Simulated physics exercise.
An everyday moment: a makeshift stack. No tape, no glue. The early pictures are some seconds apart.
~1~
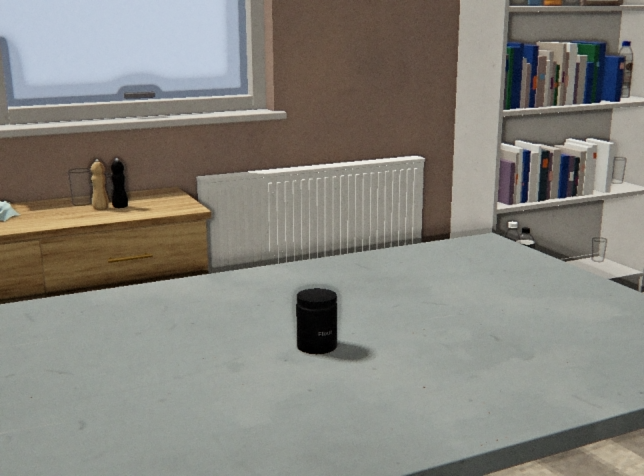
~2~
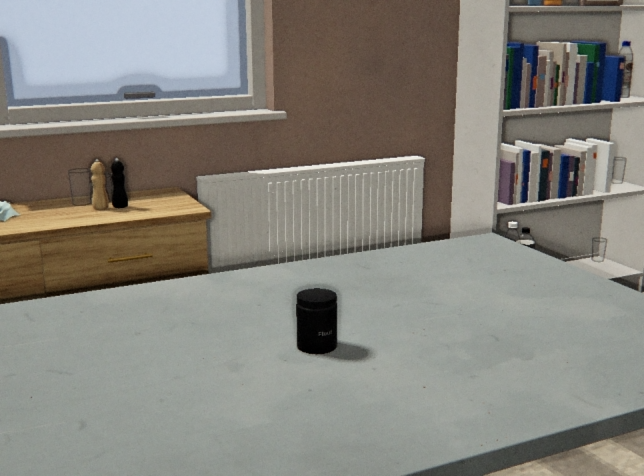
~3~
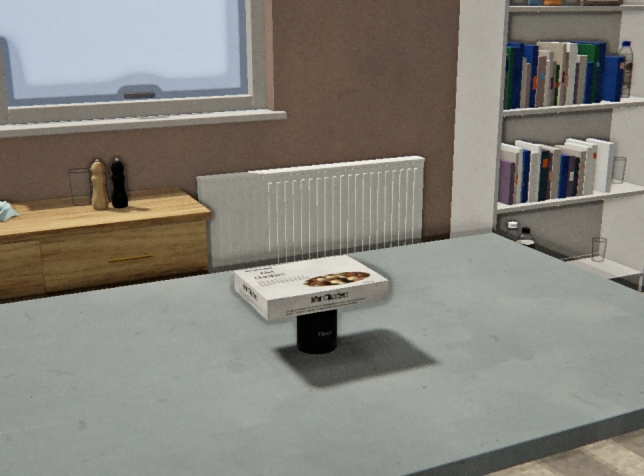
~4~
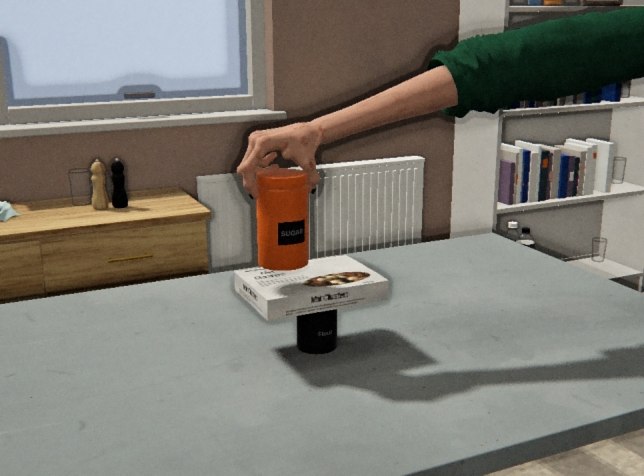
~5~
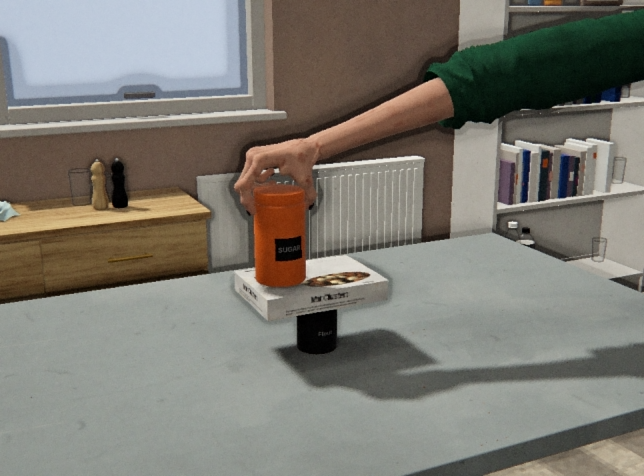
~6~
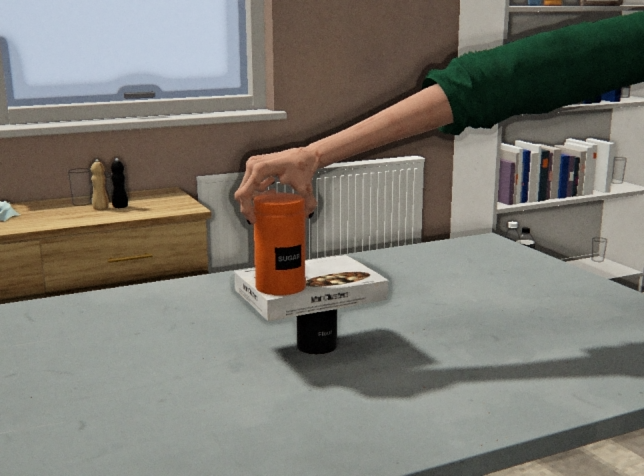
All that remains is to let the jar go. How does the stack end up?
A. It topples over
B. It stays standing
A, it topples over.
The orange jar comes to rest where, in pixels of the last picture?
Near (204, 361).
Then, 0.40 s after the last picture, orange jar now fallen; white packet tipped 70° from how it was.
Then, 0.70 s after the last picture, white packet upside down.
At rest, fallen, orange jar and white packet; black jar in place. Seen from the same camera at the end, orange jar near (204, 361). The stack gives way.
